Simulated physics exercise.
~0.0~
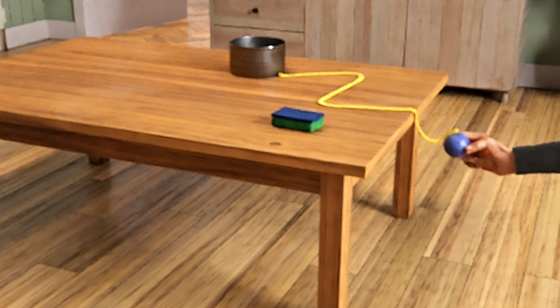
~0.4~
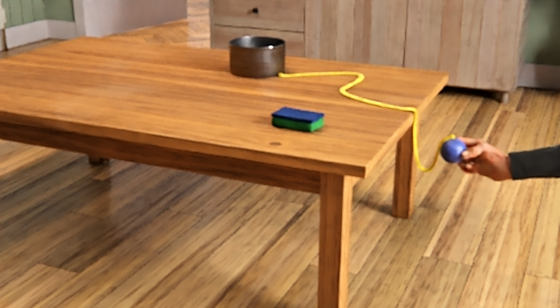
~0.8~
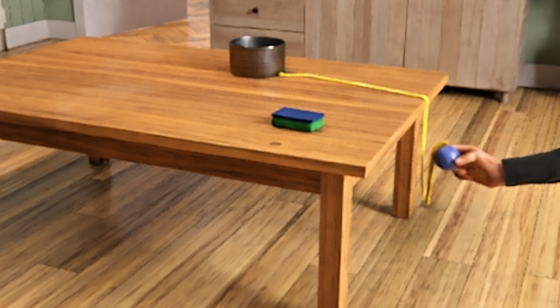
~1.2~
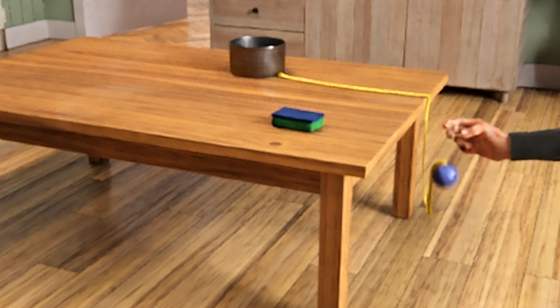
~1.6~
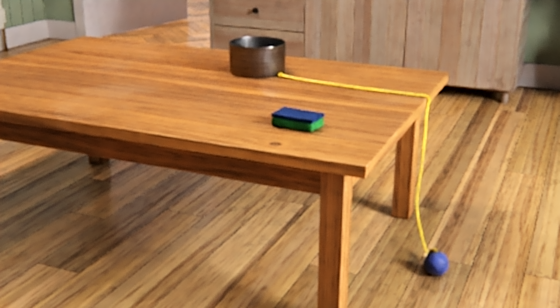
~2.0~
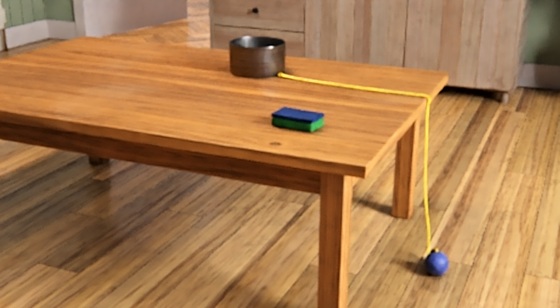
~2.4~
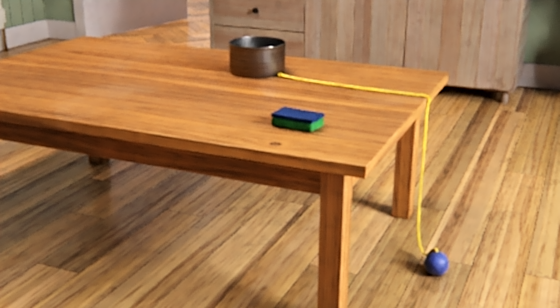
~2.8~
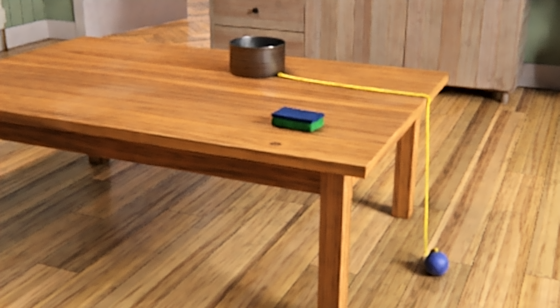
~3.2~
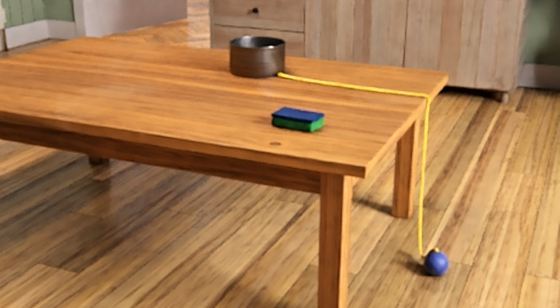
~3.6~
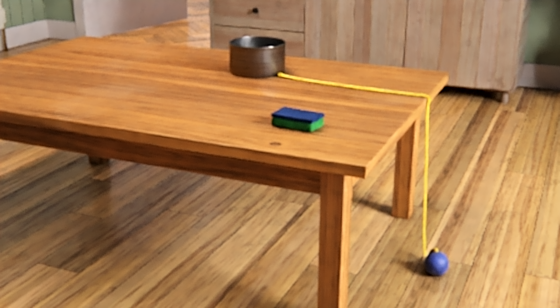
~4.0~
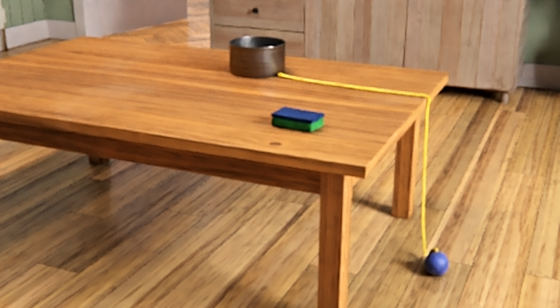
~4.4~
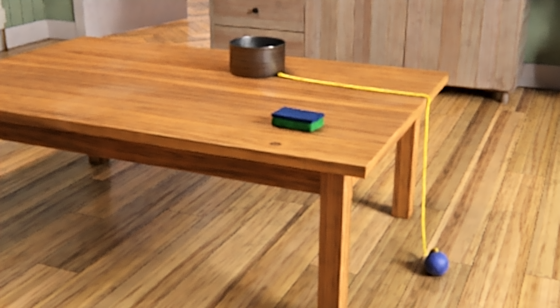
Blue ball on a yellow cord being lowered past a wooden table's end and released, dropping to the floor while sponge and pot stay put.
